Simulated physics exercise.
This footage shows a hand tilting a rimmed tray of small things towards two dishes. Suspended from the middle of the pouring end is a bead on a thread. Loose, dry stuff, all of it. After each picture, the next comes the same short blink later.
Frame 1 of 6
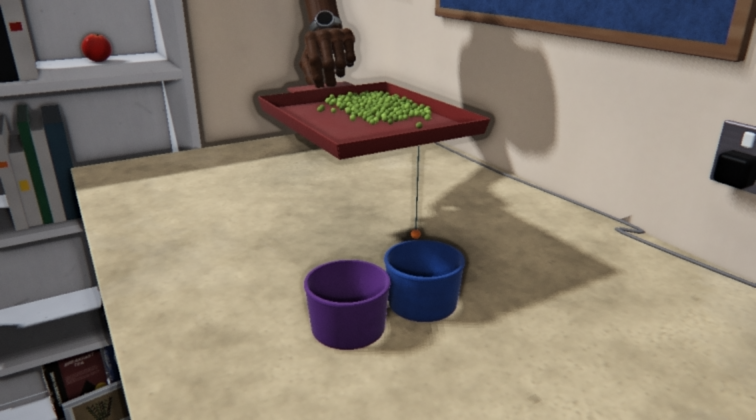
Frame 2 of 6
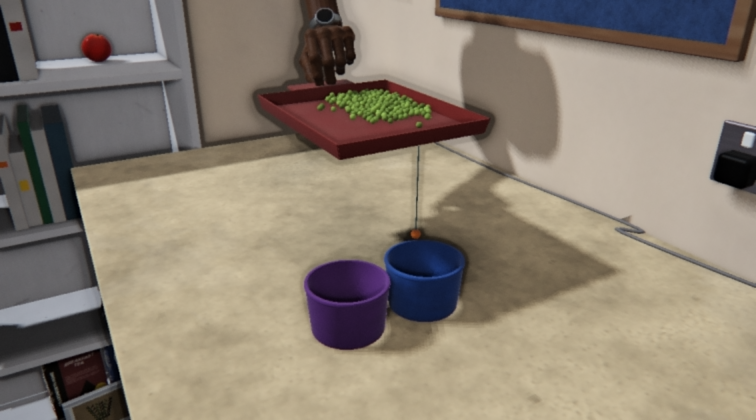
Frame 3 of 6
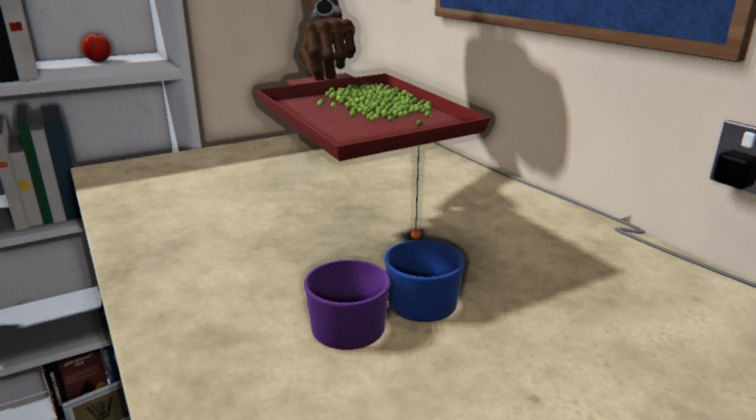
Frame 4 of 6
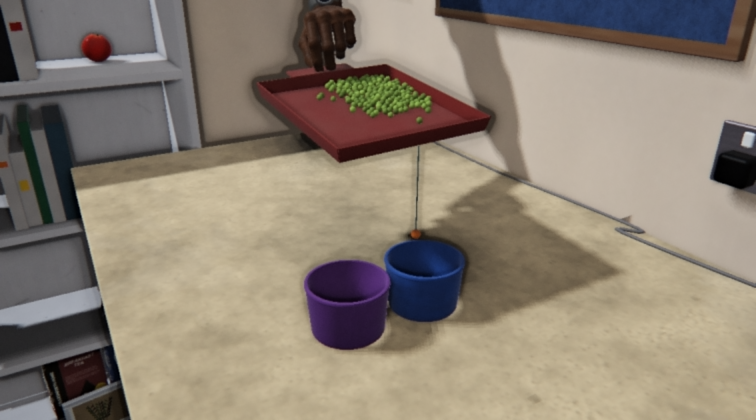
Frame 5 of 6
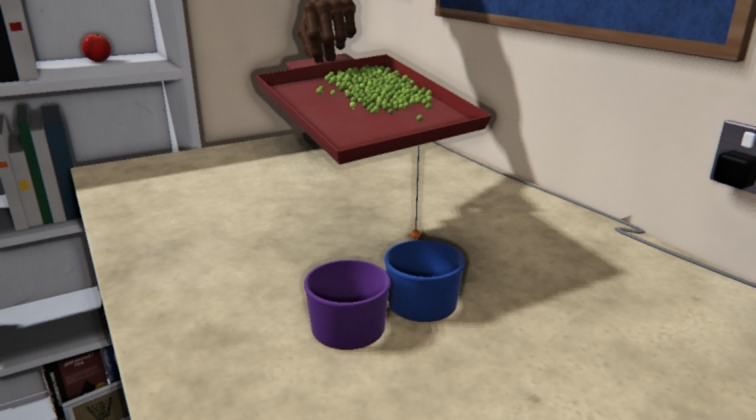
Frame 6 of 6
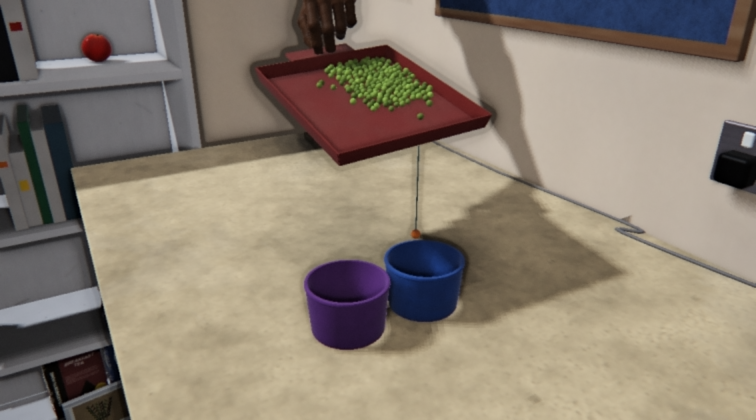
In this clip, a hand raises the far side of a red tray of green peas, slowly tilting it above a purple dish and a blue dish, while a small orange bead hangs on a thread from the near edge.
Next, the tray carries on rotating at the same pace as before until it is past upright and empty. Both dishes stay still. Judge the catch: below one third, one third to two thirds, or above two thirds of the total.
The share caught is large, above two thirds.
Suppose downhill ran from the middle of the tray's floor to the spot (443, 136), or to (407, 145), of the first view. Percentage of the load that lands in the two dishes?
Roughly 0 % in the first case and 60 % in the second.
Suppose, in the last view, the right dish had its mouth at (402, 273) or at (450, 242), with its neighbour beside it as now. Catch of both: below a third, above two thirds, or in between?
In turn: In the middle band; between a third and two thirds.
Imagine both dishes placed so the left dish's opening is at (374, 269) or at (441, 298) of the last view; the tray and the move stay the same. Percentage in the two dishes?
Approximately 80 percent, followed by approximately 0 percent.
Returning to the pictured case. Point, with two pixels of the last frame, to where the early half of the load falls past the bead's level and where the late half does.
It goes through near (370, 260) first, then near (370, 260).
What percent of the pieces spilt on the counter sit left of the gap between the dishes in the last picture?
It comes to 30 per cent or so.
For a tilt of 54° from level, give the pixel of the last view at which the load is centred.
Near the pixel (382, 139).
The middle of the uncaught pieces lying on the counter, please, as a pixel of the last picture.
Around (421, 343).
Shortly afterwards, tray tipped steeply; all but a few on the tray; a little in the left dish; only a few in the right dish; only a few in the air.
Next, tray tipped right over; the bulk on the tray; a little in the left dish; only a few in the right dish; only a few outside both; a little in the air.
Some moments later, tray tipped past a quarter turn; near two thirds in the left dish; near a quarter in the right dish; a little outside both.
In the end, tray tipped past a quarter turn; near two thirds in the left dish; near a quarter in the right dish; a little outside both.
